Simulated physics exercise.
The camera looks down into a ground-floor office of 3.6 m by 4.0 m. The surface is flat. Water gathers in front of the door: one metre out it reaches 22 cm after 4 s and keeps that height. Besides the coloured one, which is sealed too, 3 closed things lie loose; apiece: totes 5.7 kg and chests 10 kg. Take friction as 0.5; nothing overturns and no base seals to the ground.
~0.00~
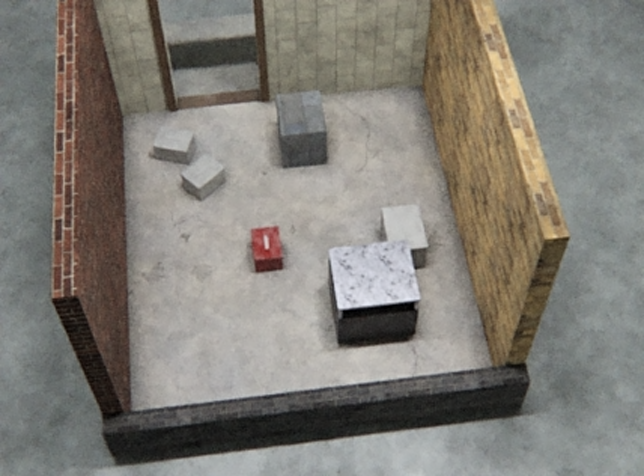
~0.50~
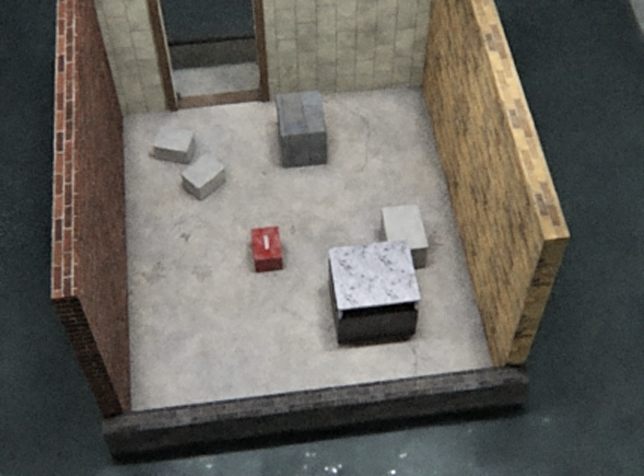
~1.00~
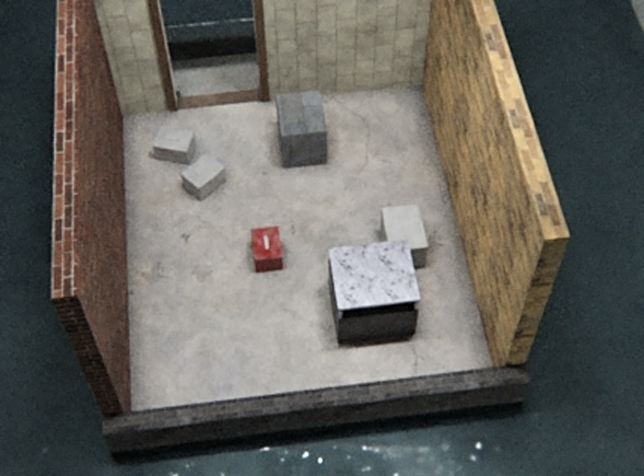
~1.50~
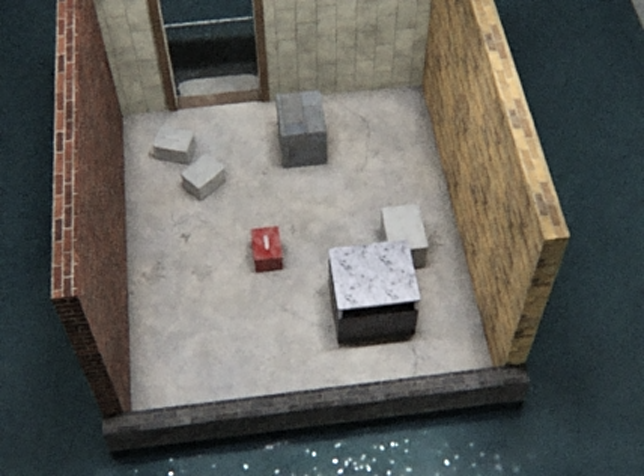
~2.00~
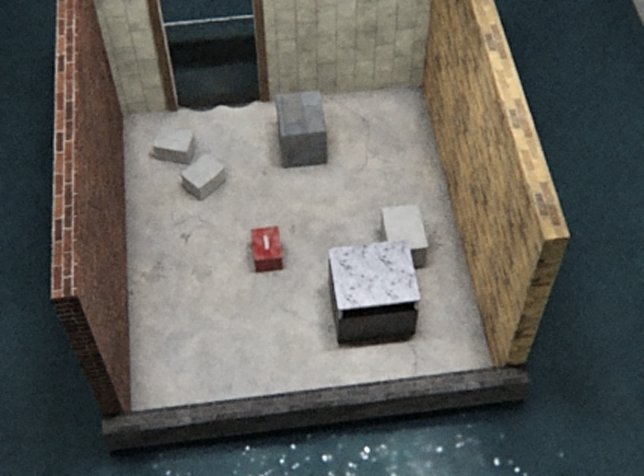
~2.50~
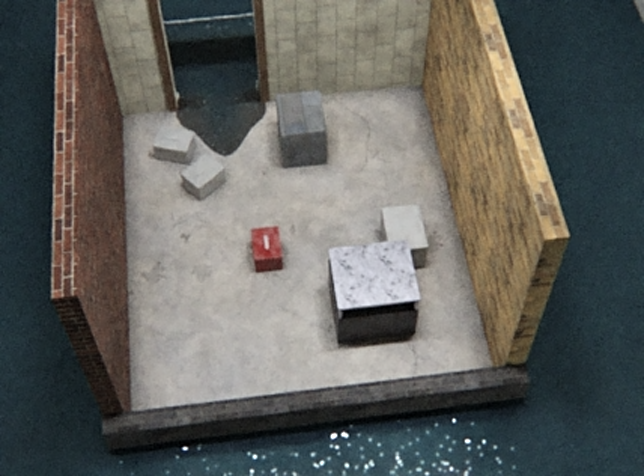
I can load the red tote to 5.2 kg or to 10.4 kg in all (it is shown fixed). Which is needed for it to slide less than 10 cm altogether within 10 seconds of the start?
For it, neither load is enough.
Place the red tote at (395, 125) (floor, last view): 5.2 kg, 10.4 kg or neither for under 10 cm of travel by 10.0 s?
Either load holds.
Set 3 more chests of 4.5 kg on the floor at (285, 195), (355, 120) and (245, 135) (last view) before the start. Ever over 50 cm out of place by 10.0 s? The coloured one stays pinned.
In that order: Past it, short of it, over.
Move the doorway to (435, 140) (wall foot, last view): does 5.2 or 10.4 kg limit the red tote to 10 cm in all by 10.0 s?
In that case neither weight holds it.
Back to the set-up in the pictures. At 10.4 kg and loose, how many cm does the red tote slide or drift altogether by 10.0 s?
Some 40 cm in all.
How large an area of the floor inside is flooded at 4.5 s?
Roughly 5.5 m2.
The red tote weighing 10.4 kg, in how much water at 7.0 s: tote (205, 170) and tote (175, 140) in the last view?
About 16 and 7 cm.
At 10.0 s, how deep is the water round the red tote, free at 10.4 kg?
About 9 cm.
After 3.5 s the red tote would be 0 cm from its start with 5.2 kg and 0 cm from its start with 10.4 kg; 0 cm of water round it then.
After 4.5 s the red tote would be 21 cm from its start with 5.2 kg and 2 cm from its start with 10.4 kg; 4 cm of water round it then.
After 7.0 s the red tote would be 167 cm from its start with 5.2 kg and 29 cm from its start with 10.4 kg; 4 cm of water round it then.
After 10.0 s the red tote would be 161 cm from its start with 5.2 kg and 36 cm from its start with 10.4 kg; 9 cm of water round it then.
